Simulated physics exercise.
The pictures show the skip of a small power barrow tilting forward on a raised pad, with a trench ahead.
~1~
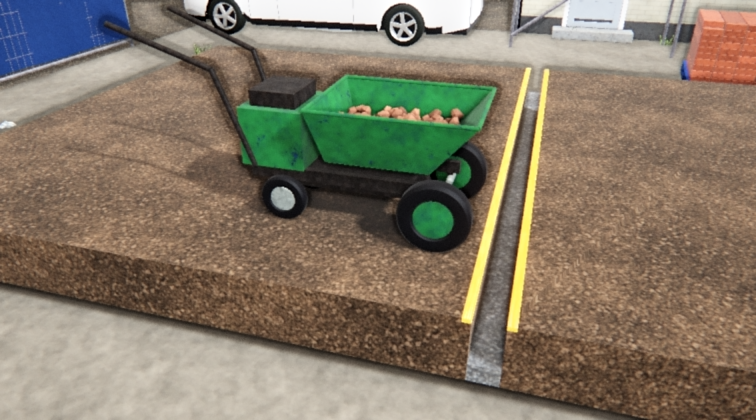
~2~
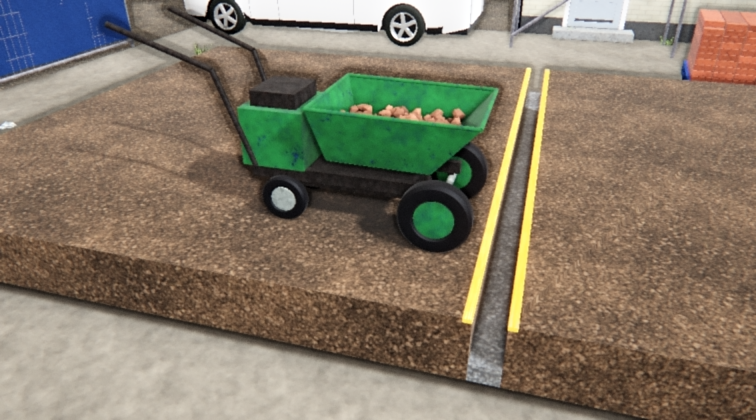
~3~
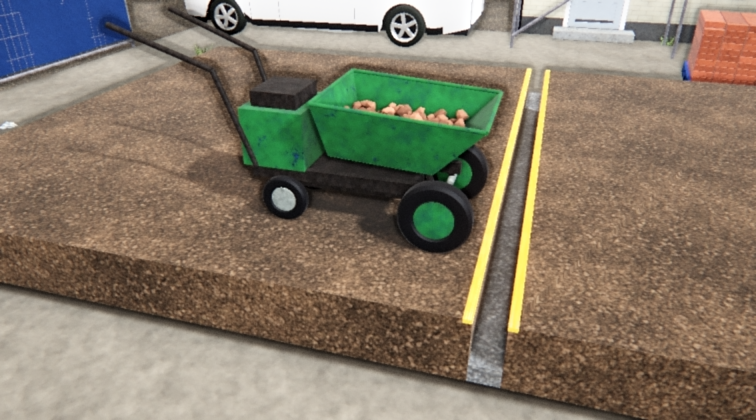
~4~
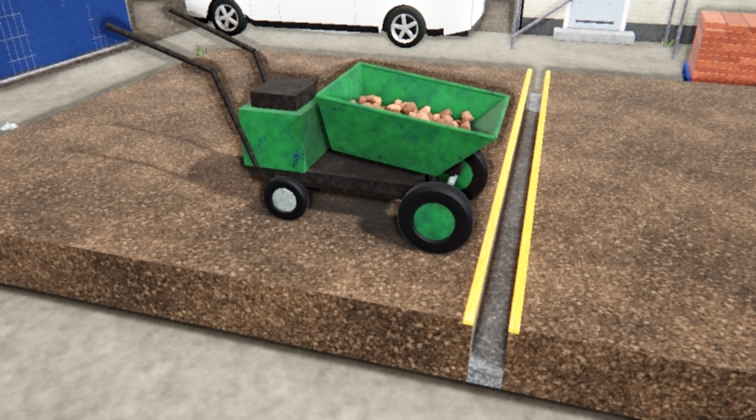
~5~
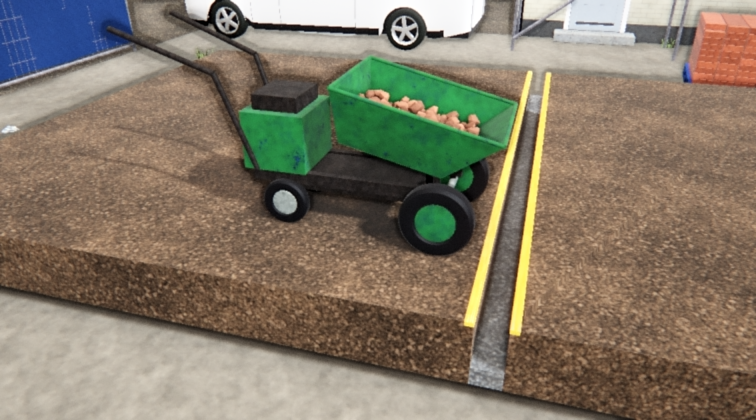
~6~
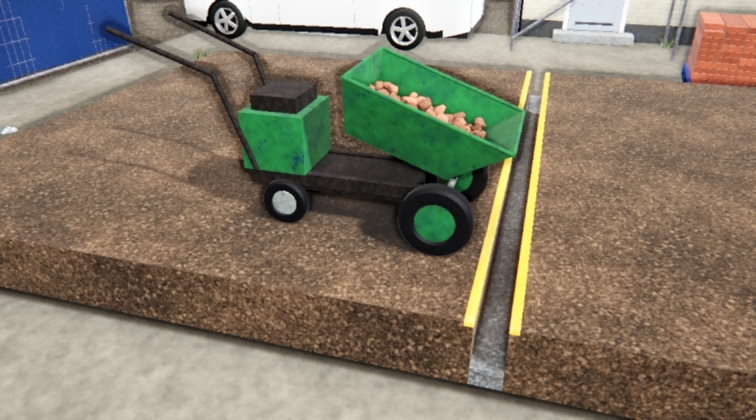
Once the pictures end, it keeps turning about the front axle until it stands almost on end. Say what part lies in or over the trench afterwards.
The trench takes only the smaller part.
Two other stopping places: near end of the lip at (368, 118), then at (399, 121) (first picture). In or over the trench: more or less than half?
At the first place the smaller part, at the second above a half.
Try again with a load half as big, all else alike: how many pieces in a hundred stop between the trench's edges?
Near 0 %.
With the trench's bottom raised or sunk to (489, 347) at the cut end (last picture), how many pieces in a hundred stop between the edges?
Close to 0 per cent.
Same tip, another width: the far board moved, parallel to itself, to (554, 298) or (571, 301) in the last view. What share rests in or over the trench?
In turn 30 and 70 in a hundred.
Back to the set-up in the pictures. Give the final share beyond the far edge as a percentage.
It comes to 85 per cent or so.
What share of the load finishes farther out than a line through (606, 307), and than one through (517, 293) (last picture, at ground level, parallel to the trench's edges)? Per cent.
Roughly 20 per cent, and 80 per cent.
Shortly afterwards, skip tipped steeply; the whole lot in the skip.
Next, skip tipped steeply; all but a few in the skip; a little beyond it.
Some moments later, skip tipped right over; near a quarter in the skip; the bulk beyond it.
In the end, skip tipped right over; near a quarter in the skip; only a few in or heaped over the trench; the bulk beyond it.
